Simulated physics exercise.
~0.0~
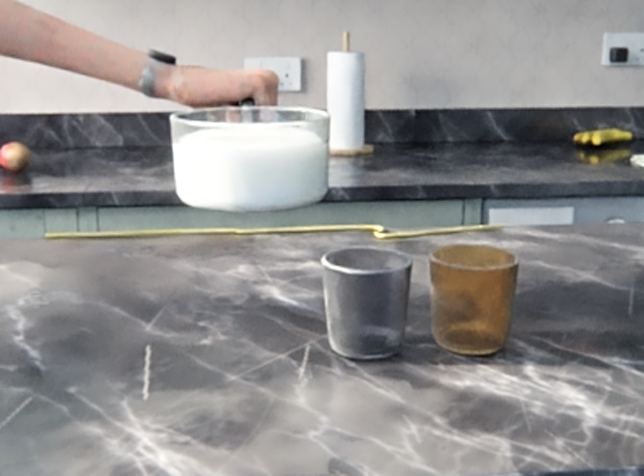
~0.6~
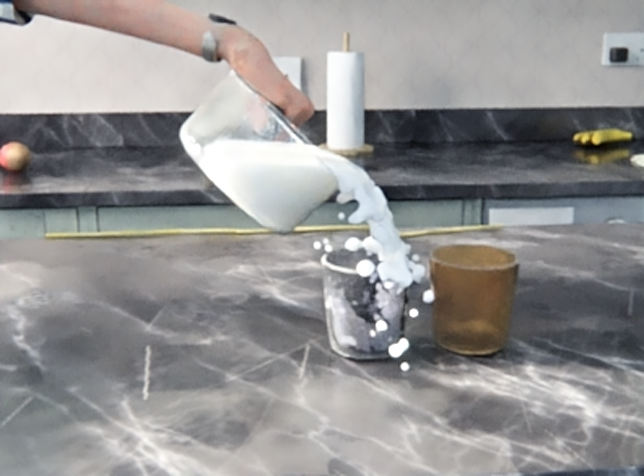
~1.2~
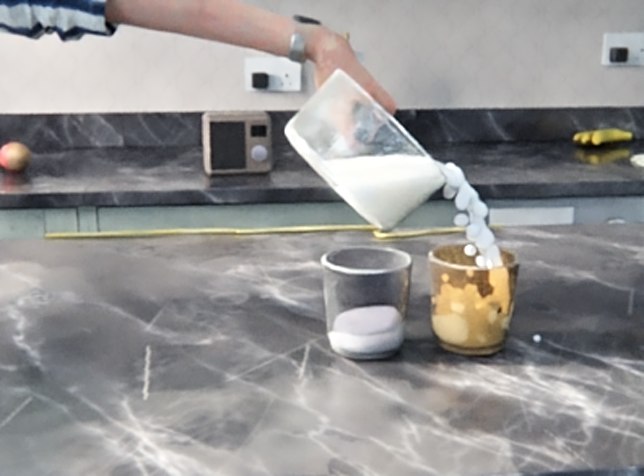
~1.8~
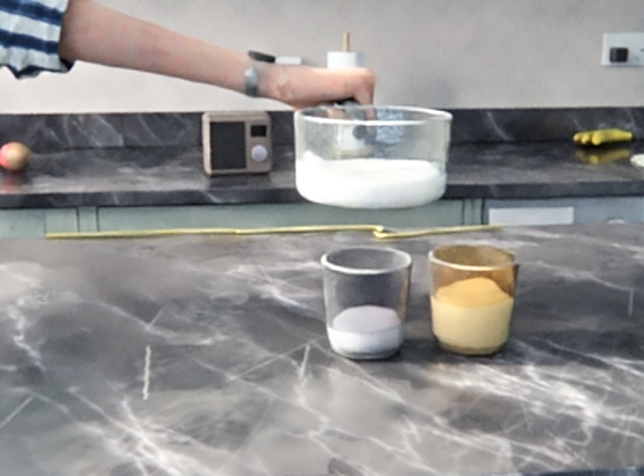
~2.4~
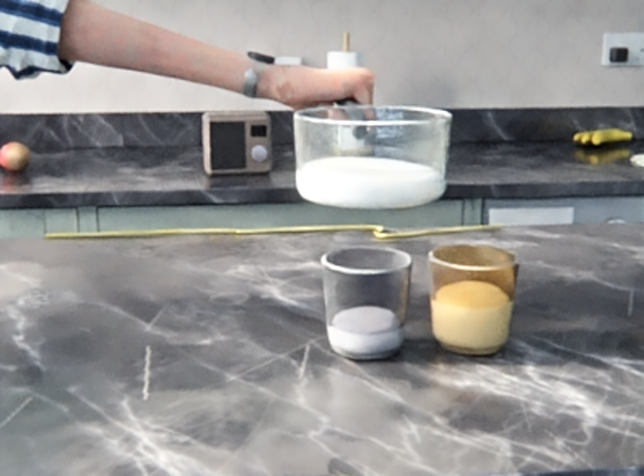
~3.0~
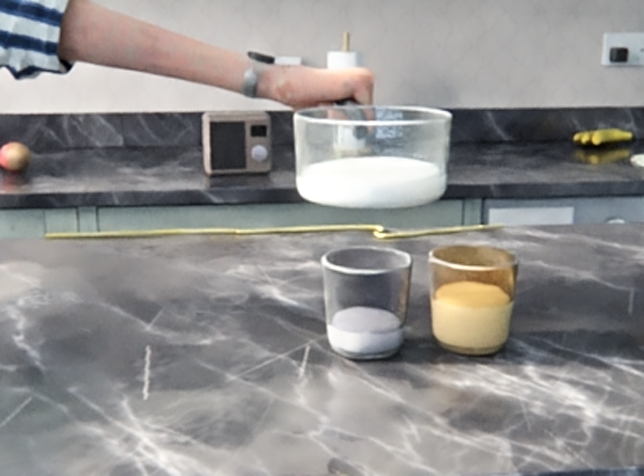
We see a hand tilt a clear pot of milk and sweep it right over a grey tumbler and an amber one, pouring into both, then level it. The grey tumbler ends partly filled, the amber one fuller, with milk still in the pot.
